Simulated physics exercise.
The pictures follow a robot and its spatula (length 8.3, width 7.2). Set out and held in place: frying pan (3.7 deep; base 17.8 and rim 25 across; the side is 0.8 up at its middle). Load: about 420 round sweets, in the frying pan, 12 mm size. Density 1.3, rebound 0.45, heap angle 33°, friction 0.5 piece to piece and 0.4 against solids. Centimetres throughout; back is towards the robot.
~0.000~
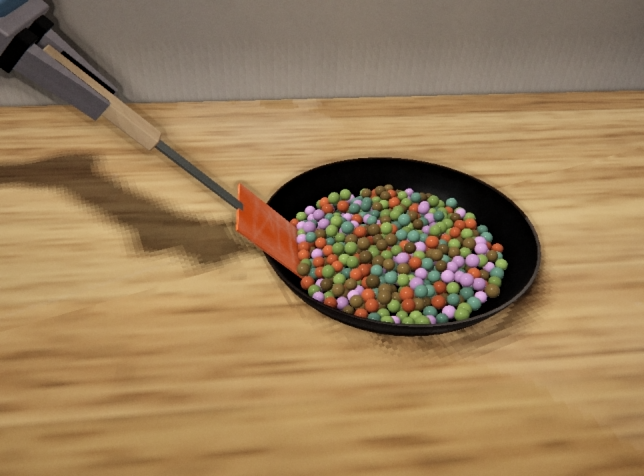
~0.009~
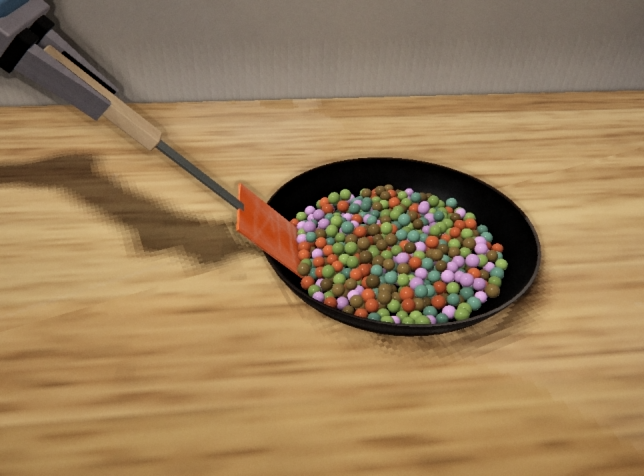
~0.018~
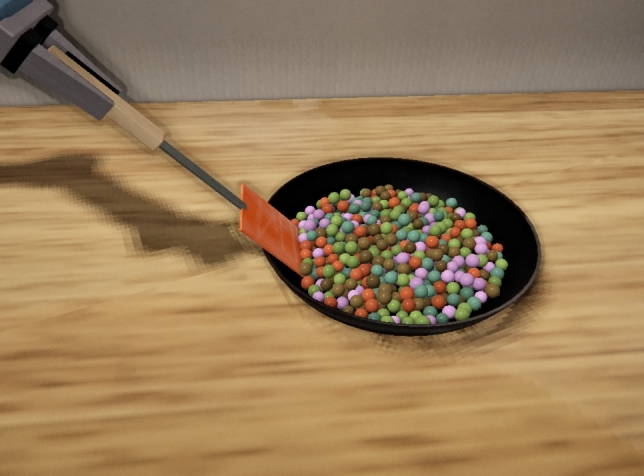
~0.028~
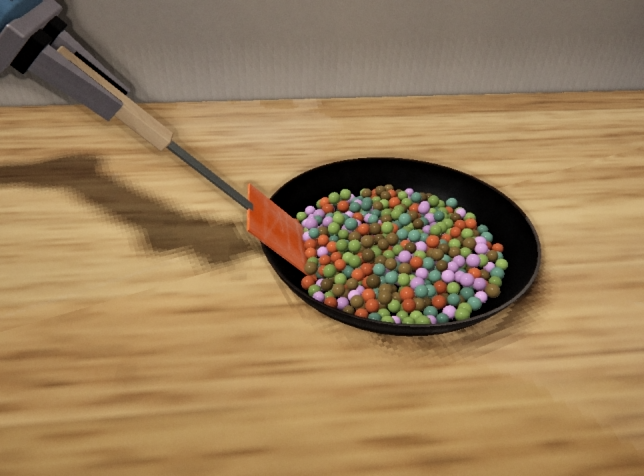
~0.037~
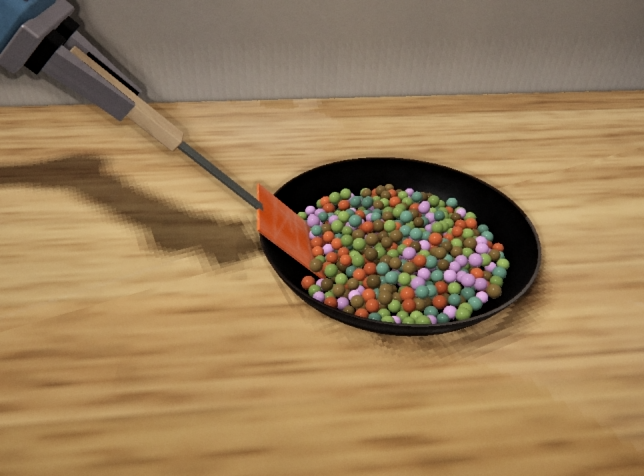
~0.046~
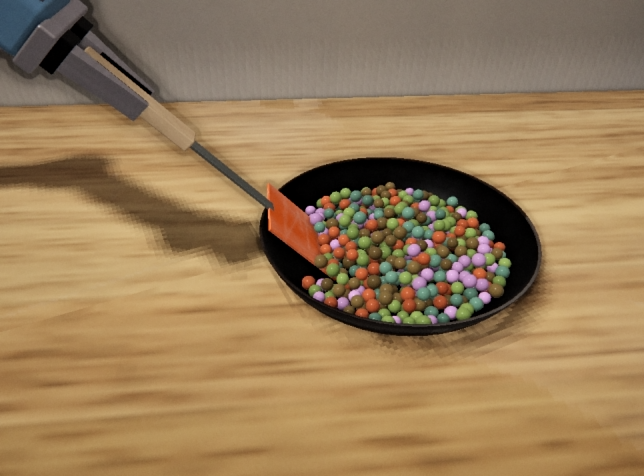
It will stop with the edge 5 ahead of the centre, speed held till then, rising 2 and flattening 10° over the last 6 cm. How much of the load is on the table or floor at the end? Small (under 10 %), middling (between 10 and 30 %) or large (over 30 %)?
On the table or floor the share is small, under 10 %.
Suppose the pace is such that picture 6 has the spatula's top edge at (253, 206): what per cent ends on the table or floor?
About 0 per cent.
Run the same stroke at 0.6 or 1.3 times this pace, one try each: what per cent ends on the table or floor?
About 0 and 10 per cent.
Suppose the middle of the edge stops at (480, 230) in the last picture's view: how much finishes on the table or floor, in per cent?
Some 15 per cent.
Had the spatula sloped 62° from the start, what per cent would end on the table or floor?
In that case some 5 per cent.
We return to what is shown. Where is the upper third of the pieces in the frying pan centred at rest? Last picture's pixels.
Near (480, 232).
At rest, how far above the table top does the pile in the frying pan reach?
Roughly 5.0 cm.
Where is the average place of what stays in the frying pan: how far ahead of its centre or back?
About 3.5 cm ahead.
After 0.08 s, sloping 47°, highest piece 6 above the table; 421 in the frying pan.
After 0.12 s, sloping 43°, highest piece 7 above the table; 421 in the frying pan.
After 0.34 s, sloping 37°, highest piece 5 above the table; 400 in the frying pan, 17 on the table or floor, 4 on the blade or in flight.
After 1.39 s, sloping 37°, highest piece 4 above the table; 398 in the frying pan, 23 on the table or floor.
In the end, 398 in the frying pan, 23 on the table or floor. That is 5 % on the table or floor.
